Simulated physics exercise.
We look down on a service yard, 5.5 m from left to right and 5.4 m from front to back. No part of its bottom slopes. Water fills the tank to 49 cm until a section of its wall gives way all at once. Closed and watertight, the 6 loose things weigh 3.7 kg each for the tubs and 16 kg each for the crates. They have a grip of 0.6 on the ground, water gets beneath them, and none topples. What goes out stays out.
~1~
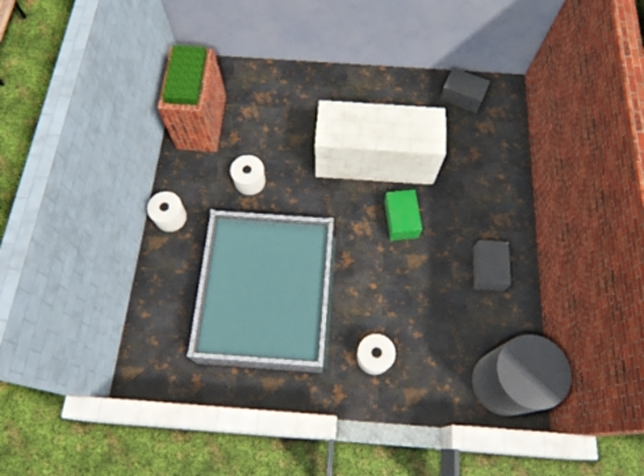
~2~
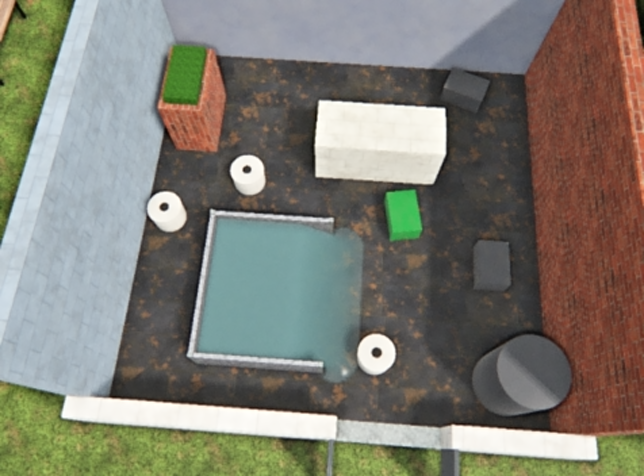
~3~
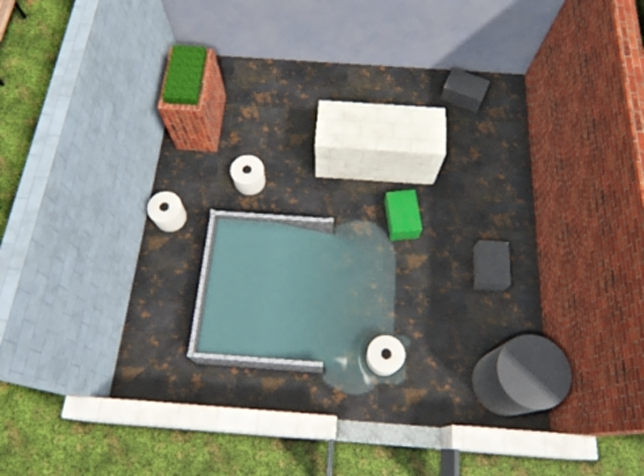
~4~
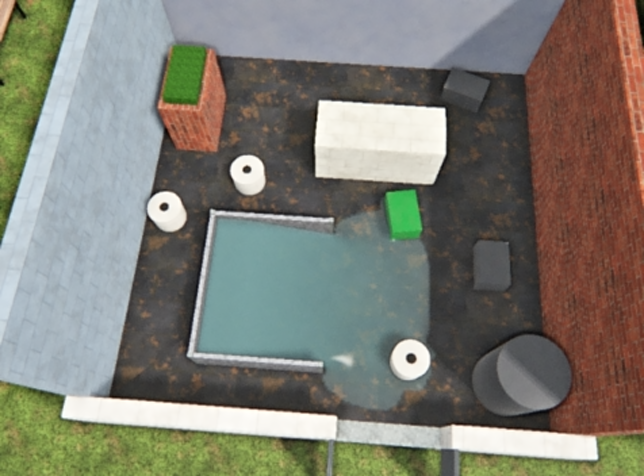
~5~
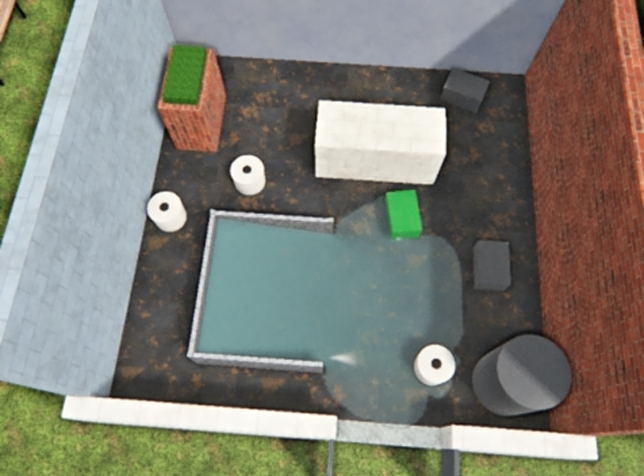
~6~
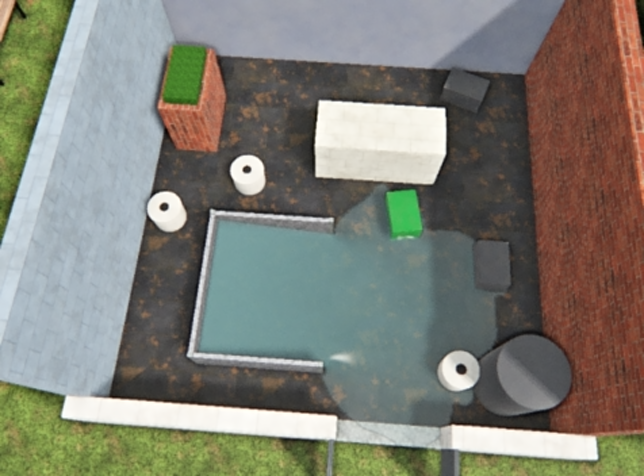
In a walled yard, the right side of a square pool vanished and water spread rightward across the dark ground, pushing a white drum along to the big grey cylinder while the green crate stayed put.
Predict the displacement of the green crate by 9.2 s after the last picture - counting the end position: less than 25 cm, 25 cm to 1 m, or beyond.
The green crate? It ends well clear of its start.
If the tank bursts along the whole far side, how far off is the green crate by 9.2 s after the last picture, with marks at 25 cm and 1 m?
Outcome for the green crate: Modest displacement.
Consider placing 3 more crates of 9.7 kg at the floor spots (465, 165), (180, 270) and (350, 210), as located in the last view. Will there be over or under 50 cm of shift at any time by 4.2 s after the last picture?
In that order: Past it, short of it, under.
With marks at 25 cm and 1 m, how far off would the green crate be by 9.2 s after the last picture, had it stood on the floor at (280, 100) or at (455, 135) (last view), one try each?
I'd expect that it is pushed partway first and gets borne away second.
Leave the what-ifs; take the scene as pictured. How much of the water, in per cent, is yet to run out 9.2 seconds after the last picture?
82 %.
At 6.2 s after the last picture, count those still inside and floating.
At that moment it comes to 2.
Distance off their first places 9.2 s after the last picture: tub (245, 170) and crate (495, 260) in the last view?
Taken in order, the shifts are 100 cm and 350 cm.
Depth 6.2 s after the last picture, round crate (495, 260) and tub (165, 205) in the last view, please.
First roughly 9 cm, second roughly 2 cm.
Then, 1.2 s after the last picture the green crate is near (487, 177), 1.3 m from its start, aground; 0 of 6 are out; 2 afloat.
Then, 3.8 s after the last picture the green crate is near (425, 88), 2.0 m from its start, aground; 1 of 6 are out; 2 afloat.
Then, 6.2 s after the last picture the green crate is near (377, 101), 1.8 m from its start, aground; 1 of 6 are out; 2 afloat.
Then, 9.2 s after the last picture the green crate is near (318, 99), 2.2 m from its start, aground; 1 of 6 are out; 2 afloat.
